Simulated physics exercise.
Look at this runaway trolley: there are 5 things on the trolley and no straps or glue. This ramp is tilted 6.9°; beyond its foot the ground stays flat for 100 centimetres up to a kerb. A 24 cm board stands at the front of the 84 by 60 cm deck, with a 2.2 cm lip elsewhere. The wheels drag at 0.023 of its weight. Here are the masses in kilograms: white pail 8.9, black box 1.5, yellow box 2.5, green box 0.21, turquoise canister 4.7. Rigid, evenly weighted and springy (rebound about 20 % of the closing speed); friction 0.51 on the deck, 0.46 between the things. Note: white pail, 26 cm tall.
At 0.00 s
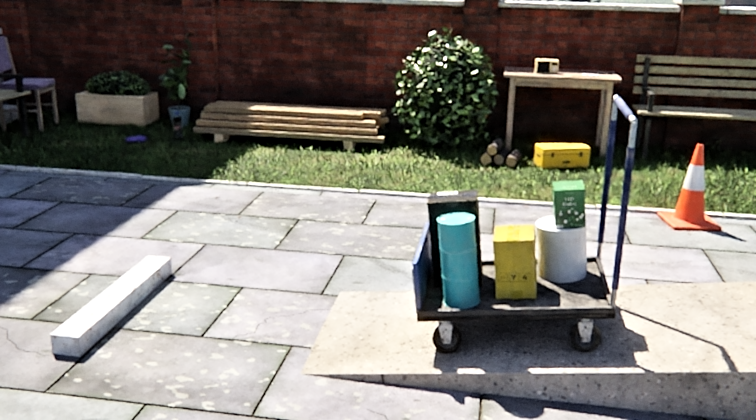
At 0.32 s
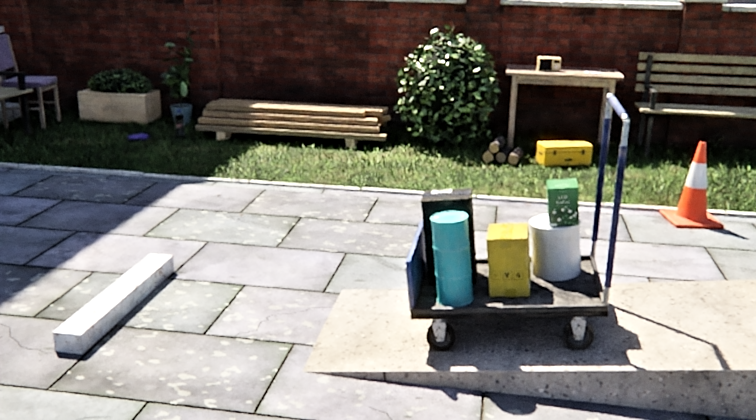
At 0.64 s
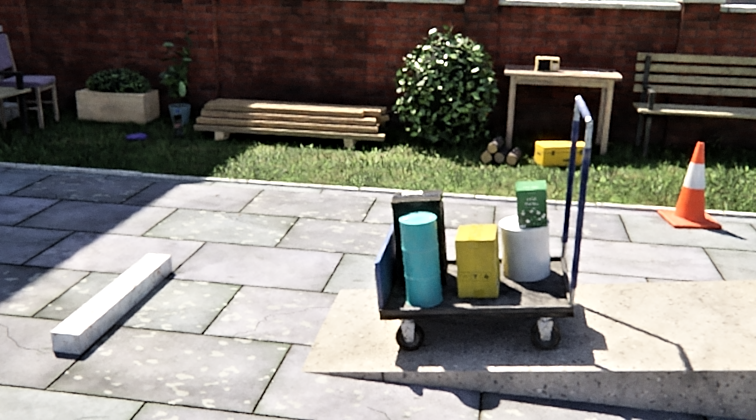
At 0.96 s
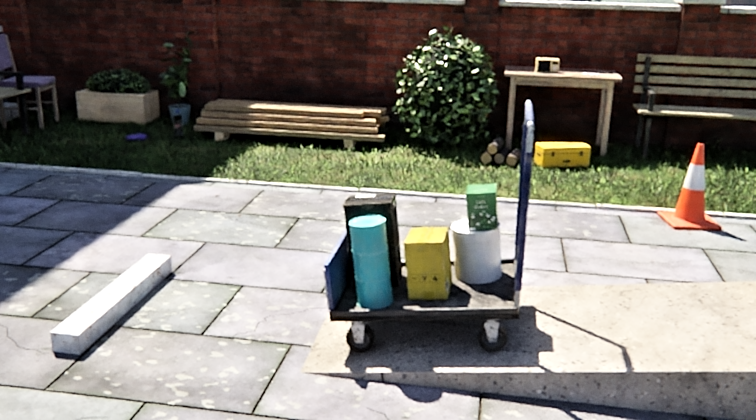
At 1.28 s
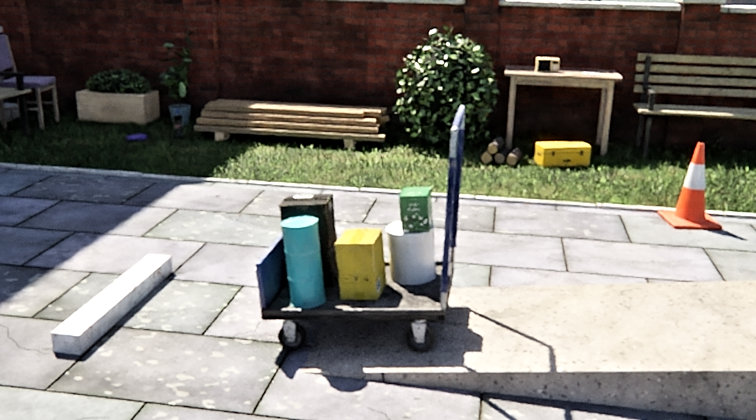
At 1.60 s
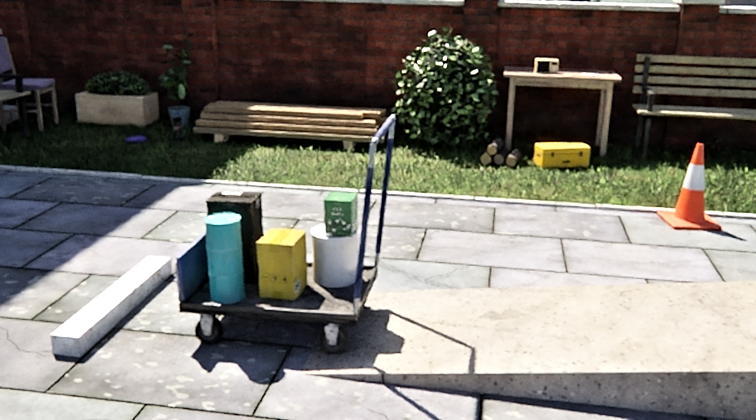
On a sunny paved patio, a trolley carrying a turquoise canister, a white pail and black, yellow and green boxes rolled left down a ramp and onto the slabs, nearing a white kerb.
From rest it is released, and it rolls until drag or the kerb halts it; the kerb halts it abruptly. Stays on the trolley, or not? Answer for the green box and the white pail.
Green box - stays on; white pail - stays on.
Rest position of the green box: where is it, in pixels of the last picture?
At roughly (224, 208).
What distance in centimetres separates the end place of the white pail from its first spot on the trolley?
It ends up around 12 cm from its start.
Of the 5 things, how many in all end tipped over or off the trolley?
In total, 0.
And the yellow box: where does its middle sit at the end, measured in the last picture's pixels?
Roughly pixel (174, 256).
After 2.00 s, trolley at the kerb; green box moved 3 cm near (247, 210); white pail moved 3 cm near (242, 250); turquoise canister moved 3 cm.
After 2.10 s, trolley at the kerb; green box moved 11 cm near (232, 209); white pail moved 10 cm near (229, 249); turquoise canister 7° off its base.
After 2.20 s, trolley at the kerb; green box moved 15 cm near (224, 208); white pail moved 12 cm near (225, 248); yellow box moved 10 cm.
In the end (3.2 s), not toppled but over 10 cm from the start, white pail and green box; the other 3 under 10 cm from the start. At the end, from the last picture's camera, green box near (224, 208), white pail near (225, 248).
